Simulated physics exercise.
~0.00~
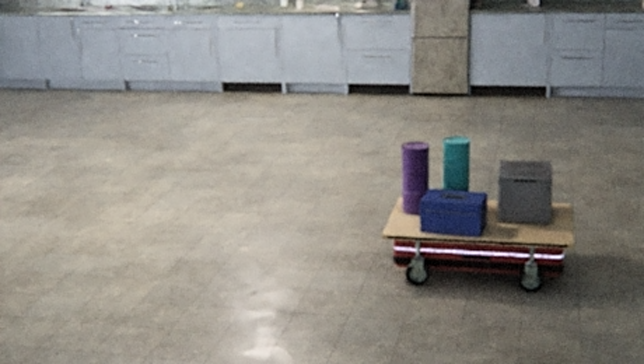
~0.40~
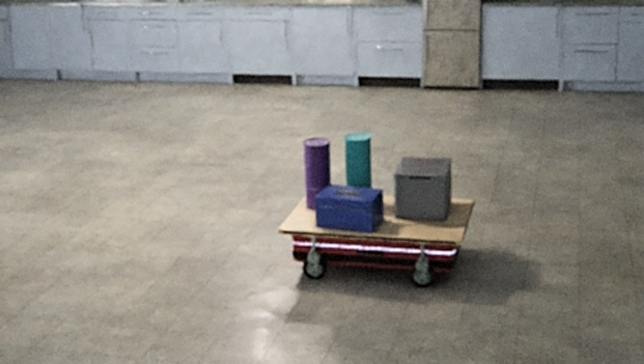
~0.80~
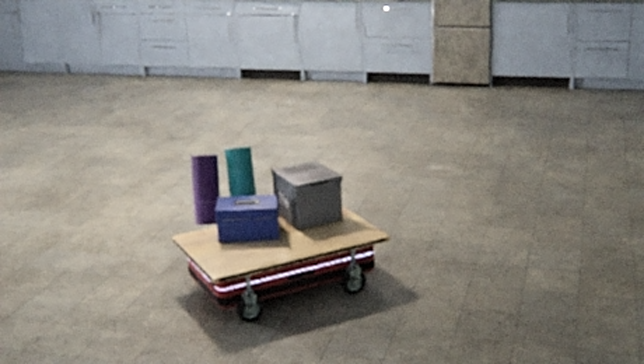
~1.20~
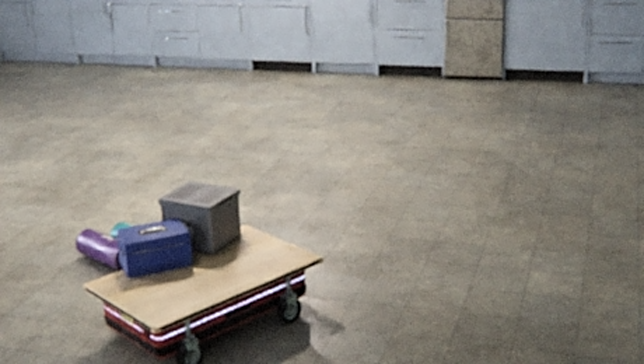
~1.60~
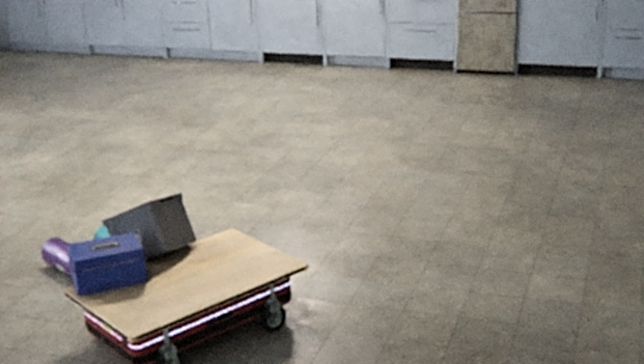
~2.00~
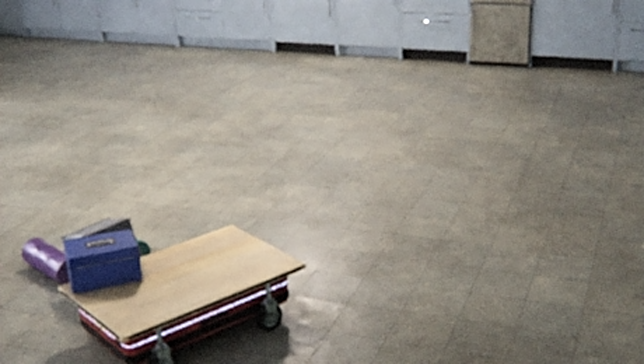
A cart turns and stops, losing two canisters and a grey box; the toolbox stays.
